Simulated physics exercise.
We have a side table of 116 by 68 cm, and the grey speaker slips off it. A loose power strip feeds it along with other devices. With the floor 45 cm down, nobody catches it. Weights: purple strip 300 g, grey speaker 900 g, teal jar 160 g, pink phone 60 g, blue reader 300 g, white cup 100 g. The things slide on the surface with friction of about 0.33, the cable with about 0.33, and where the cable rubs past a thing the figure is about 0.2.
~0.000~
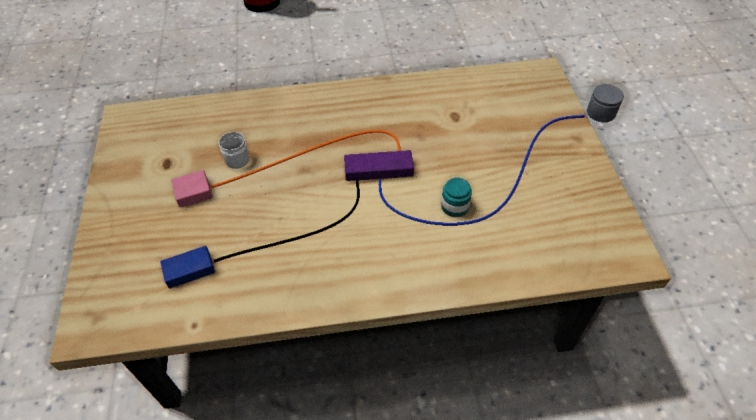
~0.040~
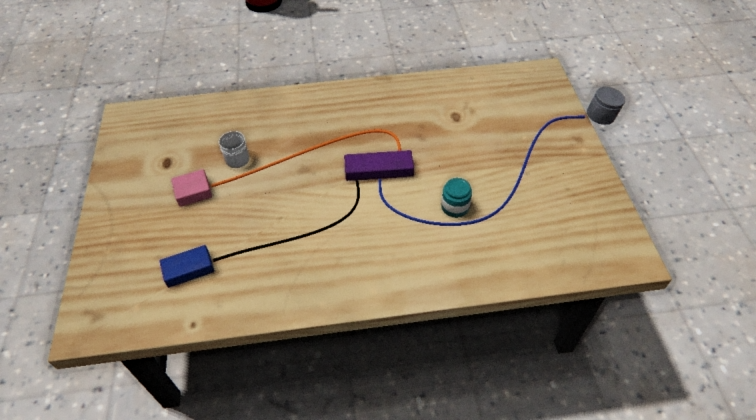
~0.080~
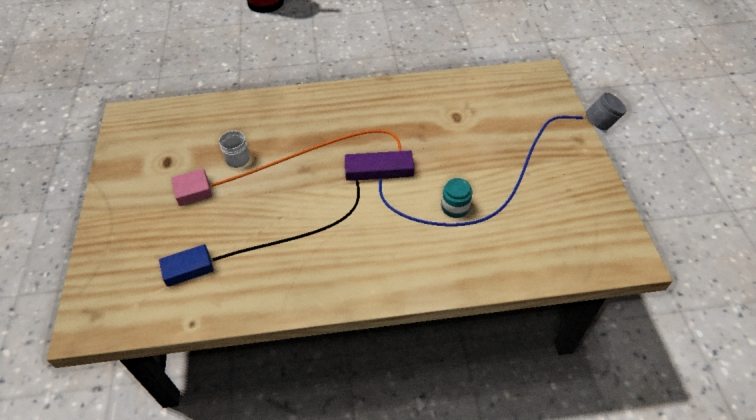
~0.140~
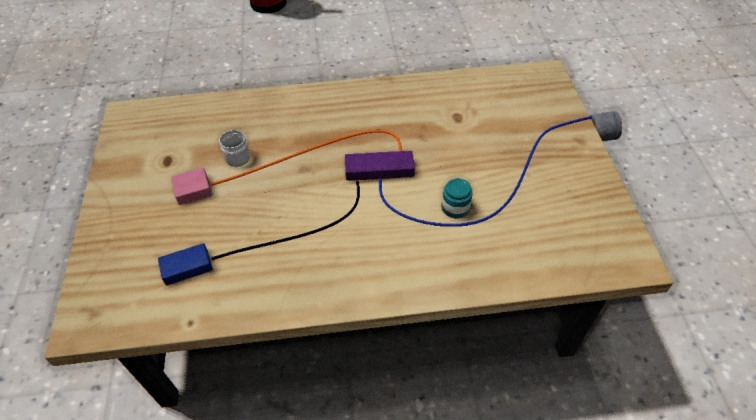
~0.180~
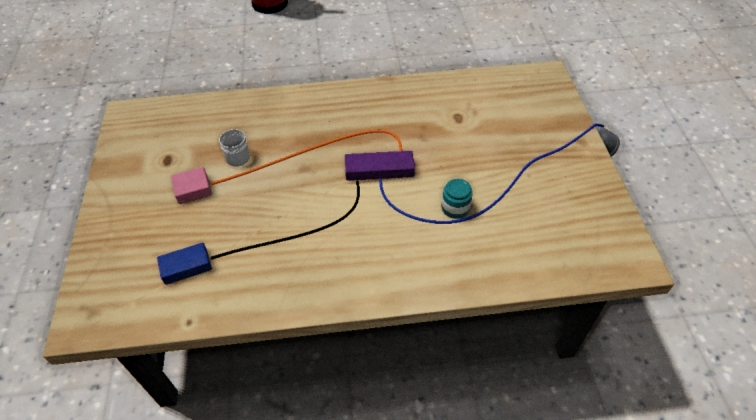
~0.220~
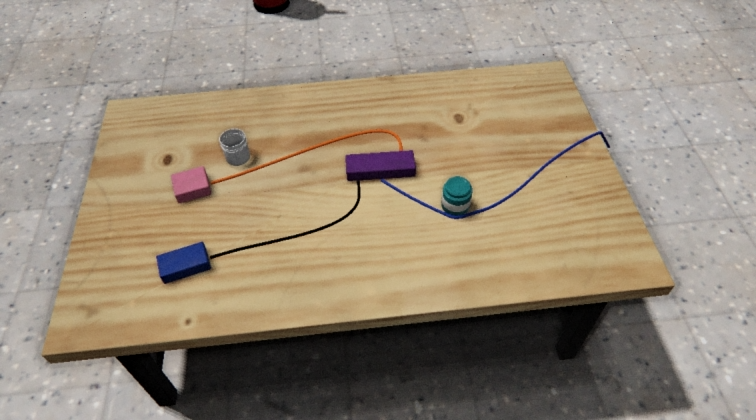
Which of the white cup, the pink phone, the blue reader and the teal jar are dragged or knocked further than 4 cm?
The white cup hardly stirs, the pink phone moves, the blue reader moves, the teal jar moves.
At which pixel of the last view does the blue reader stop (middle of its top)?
Around pixel (428, 191).
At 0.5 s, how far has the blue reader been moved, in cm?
Looks like close to 26 cm, more or less.
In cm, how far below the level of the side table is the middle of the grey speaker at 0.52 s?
Roughly 40 centimetres.
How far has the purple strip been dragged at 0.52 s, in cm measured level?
Roughly 20 cm level.
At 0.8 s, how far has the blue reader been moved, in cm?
50 cm or thereabouts.
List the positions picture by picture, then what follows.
The first picture shows white cup (232, 141); pink phone (190, 184); blue reader (186, 263); teal jar (458, 186); blue cable runs through (385, 202) (447, 224) (505, 203) (527, 158) (554, 121).
The second picture shows grey speaker (610, 96); blue cable runs through (385, 202) (505, 203) (553, 121).
The third picture shows grey speaker (606, 112); blue cable runs through (385, 202) (506, 204) (551, 120).
The fourth picture shows grey speaker (604, 127); blue cable runs through (385, 202) (506, 204) (560, 125).
The fifth picture shows grey speaker (601, 142); blue cable runs through (388, 202) (505, 194) (587, 131).
The sixth picture shows white cup (232, 138); pink phone (189, 180); blue reader (182, 259); teal jar (458, 185); blue cable runs through (523, 186) (564, 152).
After 0.5 s, the strip's end of the blue cable at (480, 181); teal jar on its side, 33 cm off its start, blue reader 25 cm off its start, pink phone 14 cm off its start.
After 0.8 s, the strip's end of the blue cable at (492, 177); blue reader 50 cm off its start, teal jar on its side, 43 cm off its start, pink phone 40 cm off its start.
After 1.1 s, the strip's end of the blue cable at (496, 175); blue reader 51 cm off its start at (428, 191), teal jar 48 cm off its start at (461, 59), pink phone 44 cm off its start at (396, 158).
After 1.4 s, the strip's end of the blue cable at (496, 175); teal jar over the edge, blue reader 51 cm off its start, pink phone 44 cm off its start.
After 2.6 s, the strip's end of the blue cable at (496, 175); teal jar over the edge, blue reader 51 cm off its start at (428, 191), pink phone 44 cm off its start at (396, 158), white cup 0 cm off its start at (232, 138).
